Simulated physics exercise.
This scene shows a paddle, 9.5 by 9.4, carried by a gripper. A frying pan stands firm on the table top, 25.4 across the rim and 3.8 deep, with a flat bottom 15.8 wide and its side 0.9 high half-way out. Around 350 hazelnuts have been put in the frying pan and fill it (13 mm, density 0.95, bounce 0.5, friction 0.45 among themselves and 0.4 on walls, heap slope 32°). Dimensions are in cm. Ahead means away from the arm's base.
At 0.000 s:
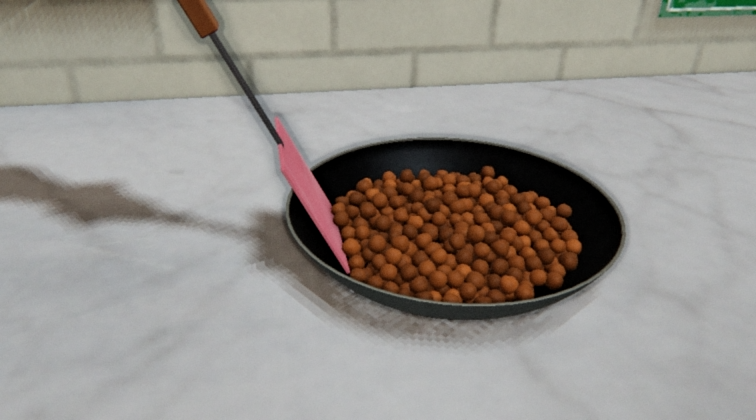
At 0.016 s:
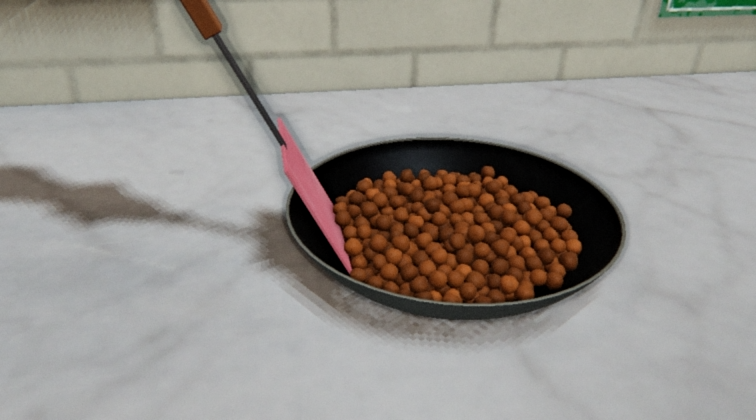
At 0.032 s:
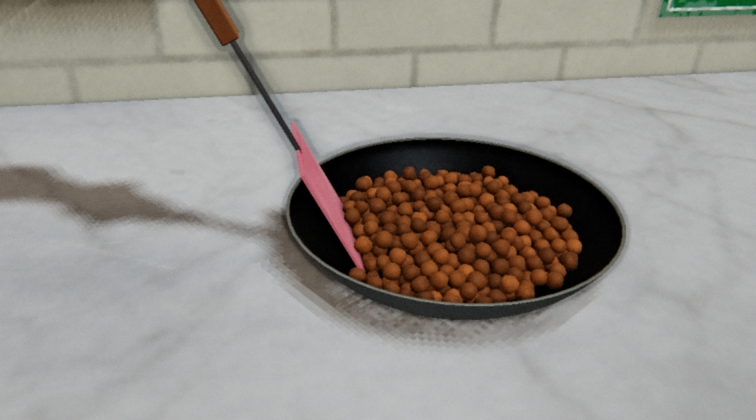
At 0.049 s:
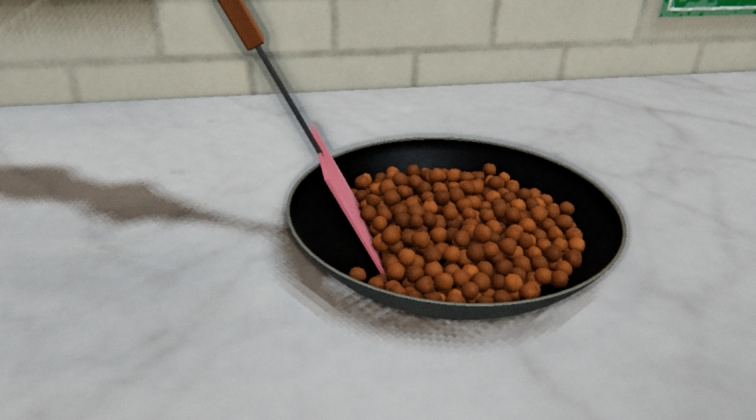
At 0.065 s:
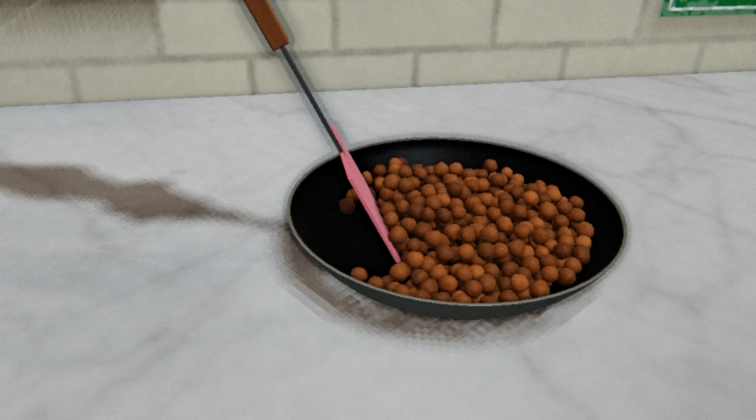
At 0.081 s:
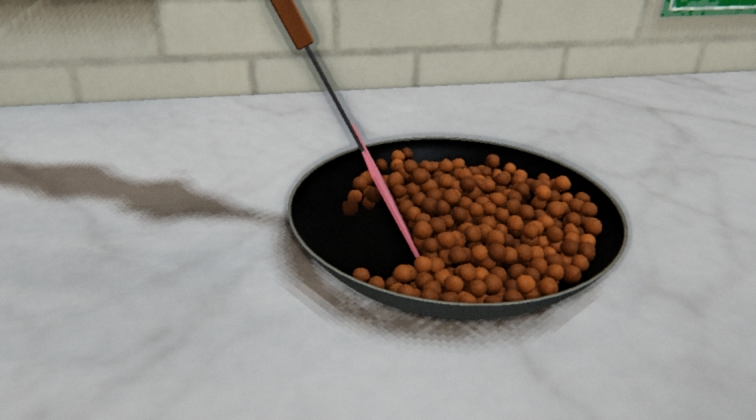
In the video, a pink paddle with a brown handle stands at the left side of a black frying pan full of round brown hazelnuts, then moves right, pushing the nuts across and baring the pan's dark surface behind it.
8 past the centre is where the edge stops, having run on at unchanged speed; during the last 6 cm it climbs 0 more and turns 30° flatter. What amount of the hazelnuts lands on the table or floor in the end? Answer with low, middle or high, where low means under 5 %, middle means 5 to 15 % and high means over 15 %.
High.
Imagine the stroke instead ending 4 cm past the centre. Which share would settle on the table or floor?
That would be something like 0 in a hundred.
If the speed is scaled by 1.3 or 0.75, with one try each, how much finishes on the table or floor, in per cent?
25 and 15 %.
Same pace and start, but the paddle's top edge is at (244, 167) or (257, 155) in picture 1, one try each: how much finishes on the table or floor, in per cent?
Roughly 15% and 15%.
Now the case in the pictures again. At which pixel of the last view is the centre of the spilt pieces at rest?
Pixel estimate: About (661, 219).
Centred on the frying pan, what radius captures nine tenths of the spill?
30 cm.
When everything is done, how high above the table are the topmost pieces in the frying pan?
About 5.5 cm above the table.
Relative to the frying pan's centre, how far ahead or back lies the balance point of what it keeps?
It sits some 4.5 centimetres ahead of centre.
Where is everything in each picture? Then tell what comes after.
In the first frame, paddle top edge at (279, 141), sloping 64°; upper third of the load around (447, 219), from x 340 to 570, top at y 175; 352 in the frying pan.
In the second frame, paddle top edge at (282, 142), sloping 64°; upper third of the load around (447, 218), from x 340 to 570, top at y 175.
In the third frame, paddle top edge at (297, 147), sloping 64°; upper third of the load around (435, 218), from x 345 to 570, top at y 175.
In the fourth frame, paddle top edge at (318, 150), sloping 64°; upper third of the load around (443, 212), from x 345 to 575, top at y 170.
In the fifth frame, paddle top edge at (340, 149), sloping 64°; upper third of the load around (448, 204), from x 345 to 585, top at y 165.
In the sixth frame, paddle top edge at (362, 148), sloping 64°; upper third of the load around (460, 201), from x 350 to 595, top at y 155; 352 in the frying pan.
By 0.12 s, sloping 64°, highest piece 6 above the table; 352 in the frying pan.
By 0.16 s, sloping 53°, highest piece 6 above the table; 352 in the frying pan.
By 0.38 s, sloping 34°, highest piece 5 above the table; 280 in the frying pan, 70 on the table or floor, 2 on the blade or in flight.
By 1.43 s, sloping 34°, highest piece 5 above the table; 276 in the frying pan, 76 on the table or floor.
Final count, 276 in the frying pan, 76 on the table or floor. That is 22 % on the table or floor.
